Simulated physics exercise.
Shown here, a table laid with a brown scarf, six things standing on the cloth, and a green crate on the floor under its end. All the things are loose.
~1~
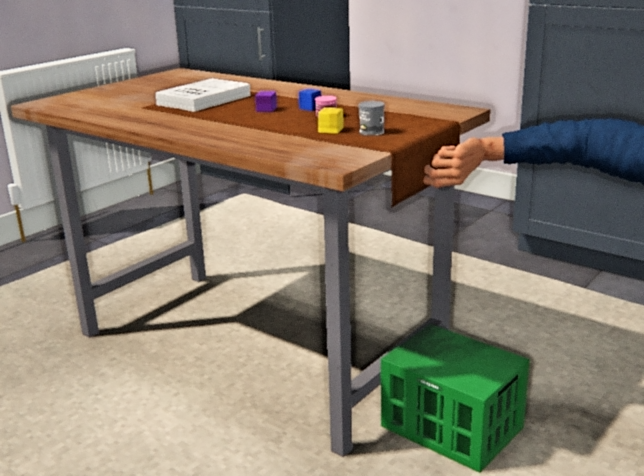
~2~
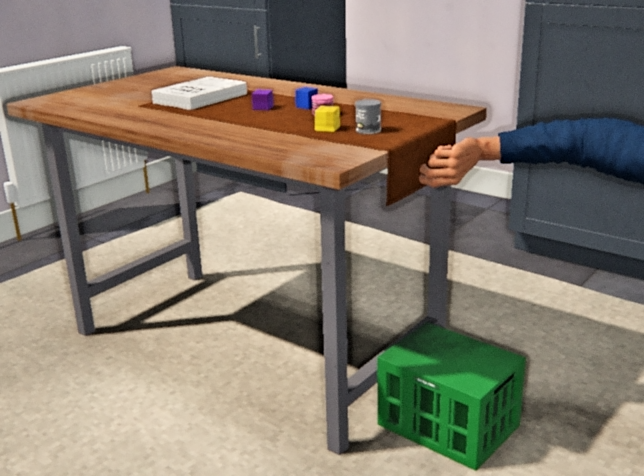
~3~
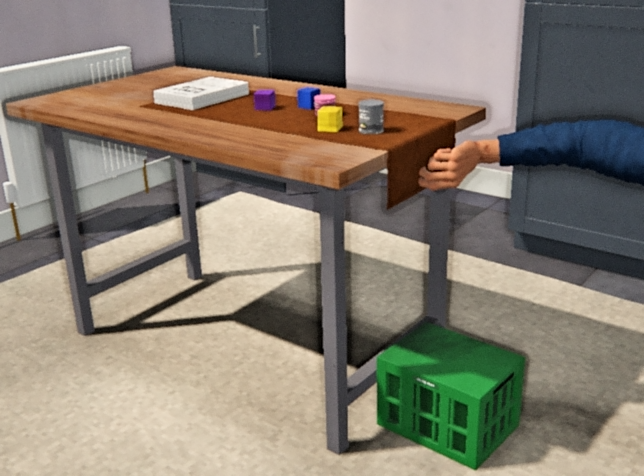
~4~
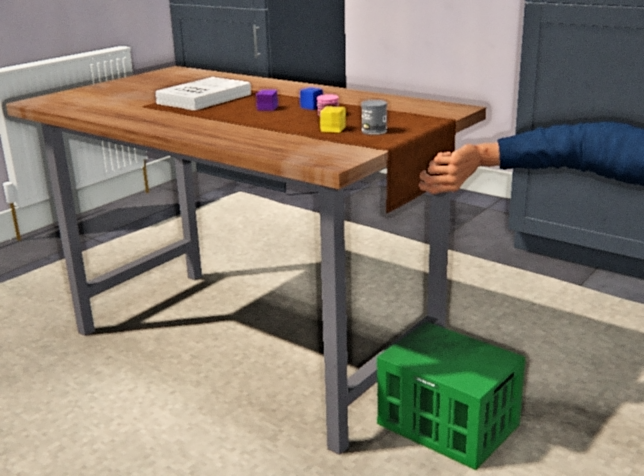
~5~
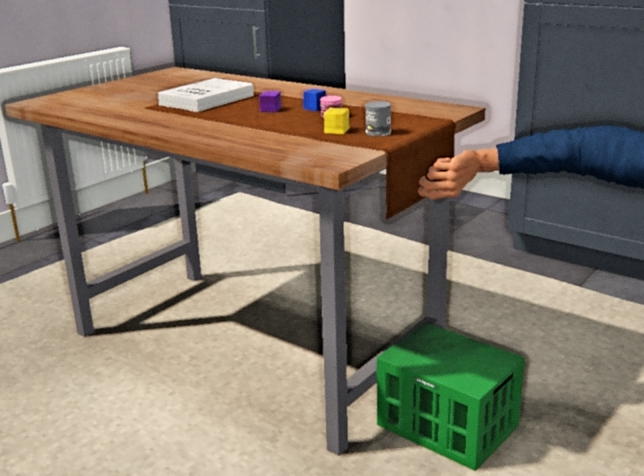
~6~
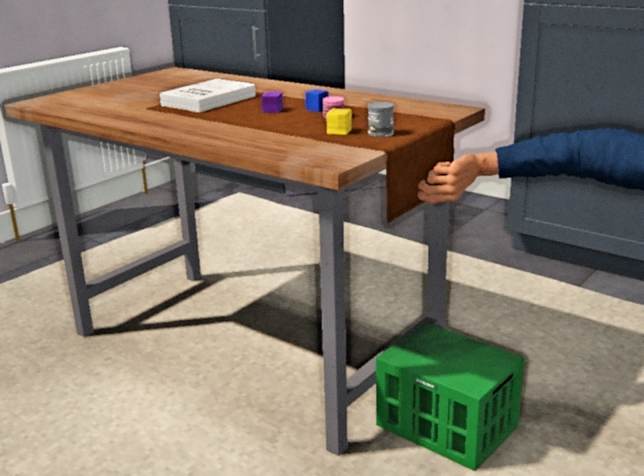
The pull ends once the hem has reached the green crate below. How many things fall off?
The count of fallen things is four.
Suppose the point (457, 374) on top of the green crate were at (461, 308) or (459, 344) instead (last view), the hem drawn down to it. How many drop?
Over the edge go 2 and 3.
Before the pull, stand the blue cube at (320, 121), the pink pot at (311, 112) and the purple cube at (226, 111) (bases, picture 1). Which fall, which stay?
The blue cube comes down, the pink pot tumbles off, the purple cube survives.
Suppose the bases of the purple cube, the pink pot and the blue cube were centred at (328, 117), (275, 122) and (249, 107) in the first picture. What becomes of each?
The purple cube drops off, the pink pot comes down, the blue cube survives.
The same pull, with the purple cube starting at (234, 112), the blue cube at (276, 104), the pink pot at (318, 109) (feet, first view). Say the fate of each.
The purple cube does not fall, the blue cube holds on, the pink pot falls.
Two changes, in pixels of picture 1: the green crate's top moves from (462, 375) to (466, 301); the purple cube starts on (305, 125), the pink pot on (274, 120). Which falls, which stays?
The purple cube keeps its place on top, the pink pot keeps its place on top.
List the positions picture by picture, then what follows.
In the first frame, hem (392, 207); grey can (372, 104); yellow cube (331, 110); pink pot (326, 98); blue cube (310, 91); purple cube (266, 93); top of the crate (462, 375).
In the second frame, hem (386, 206); grey can (368, 102).
In the third frame, hem (387, 209); yellow cube (330, 109).
In the fourth frame, hem (386, 213); pink pot (328, 97); top of the crate (458, 373).
In the fifth frame, hem (387, 219); blue cube (315, 91).
In the sixth frame, hem (388, 223); grey can (381, 105); yellow cube (339, 111); pink pot (334, 99); blue cube (317, 91); purple cube (272, 94).
Early on, hem near (422, 250); grey can gone.
Midway, hem near (423, 289); grey can and yellow cube gone.
Near the end, hem near (423, 331); grey can, yellow cube and pink pot gone.
Finally, hem on the crate; grey can, yellow cube, pink pot and blue cube gone. It carries off four.
